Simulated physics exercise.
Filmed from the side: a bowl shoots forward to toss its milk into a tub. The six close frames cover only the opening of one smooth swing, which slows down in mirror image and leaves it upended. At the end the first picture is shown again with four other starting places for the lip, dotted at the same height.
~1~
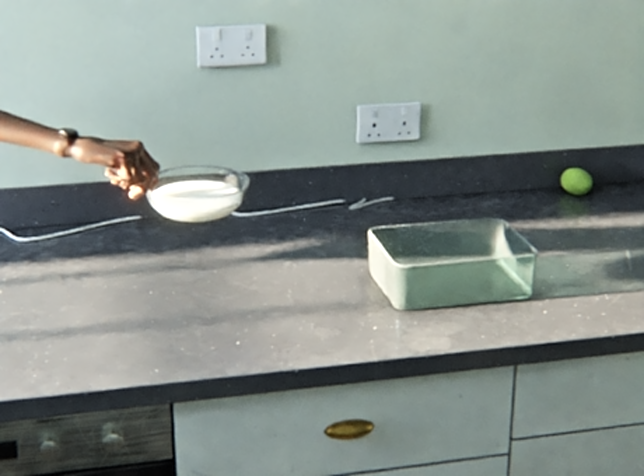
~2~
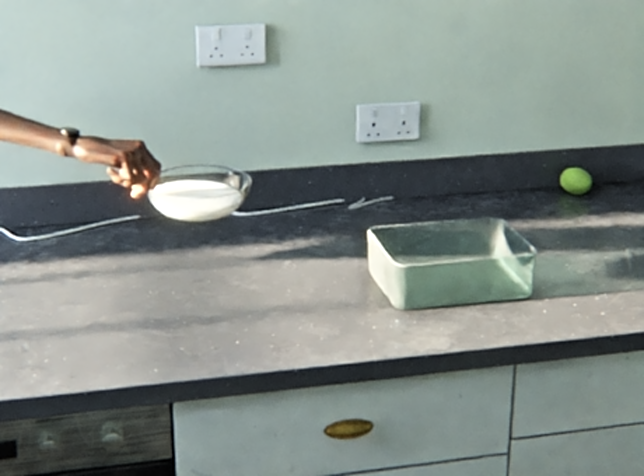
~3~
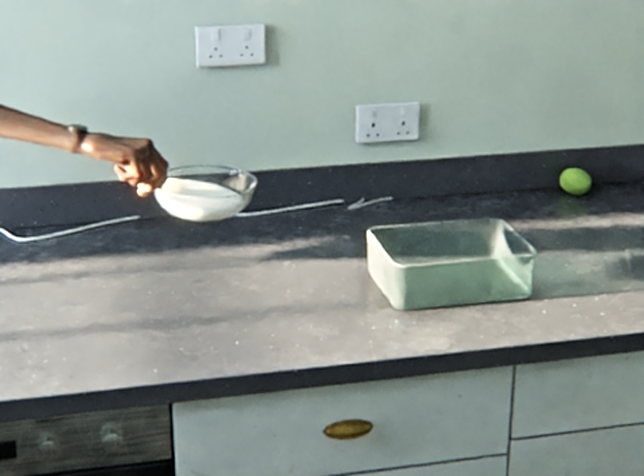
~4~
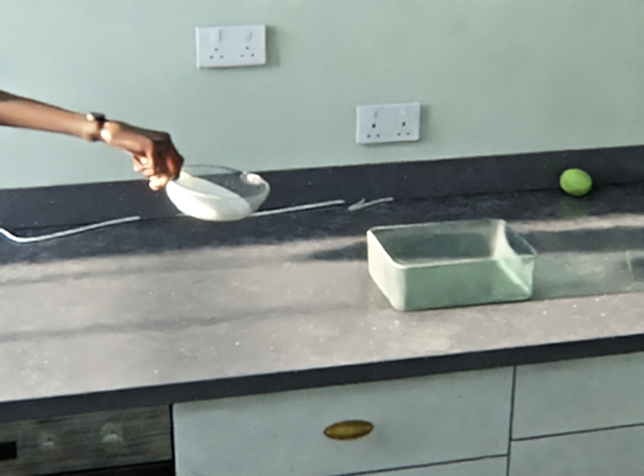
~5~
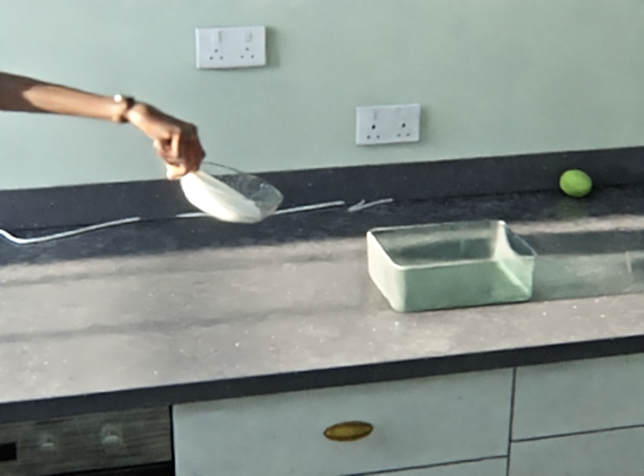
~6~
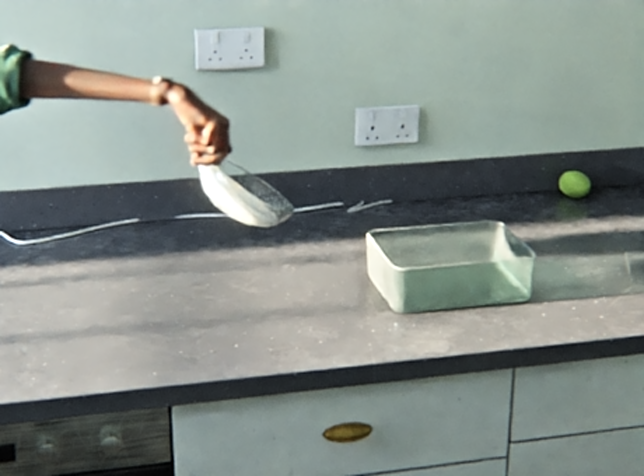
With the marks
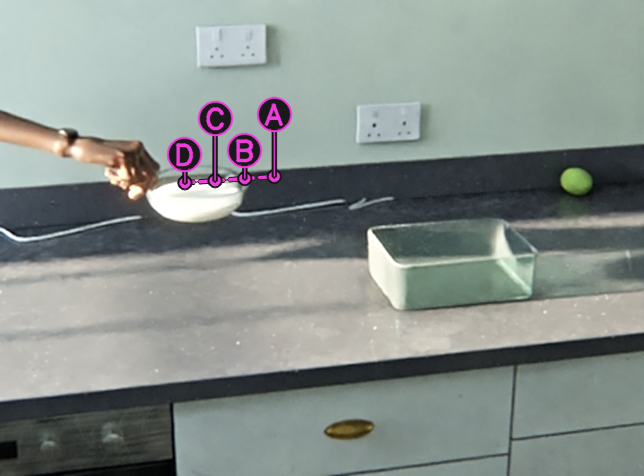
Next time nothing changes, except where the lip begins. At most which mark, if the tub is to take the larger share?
Dot A.
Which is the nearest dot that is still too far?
The answer is B.
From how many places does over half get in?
One of the four.
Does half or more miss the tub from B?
Yes, it does.
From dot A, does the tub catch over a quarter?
Yes, clearly.
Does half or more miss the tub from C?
Yes.
On the marked copy, A at (274, 176); B at (244, 178); C at (215, 180); D at (184, 182).
If A is chosen, about 77 % lands in the tub, 10 % falls short and 13 % goes beside or beyond.
If B is chosen, about 19 % lands in the tub, 74 % falls short and 7 % goes beside or beyond.
If C is chosen, about 0 % lands in the tub, 93 % falls short and 7 % goes beside or beyond.
If D is chosen, about 0 % lands in the tub, 99 % falls short.
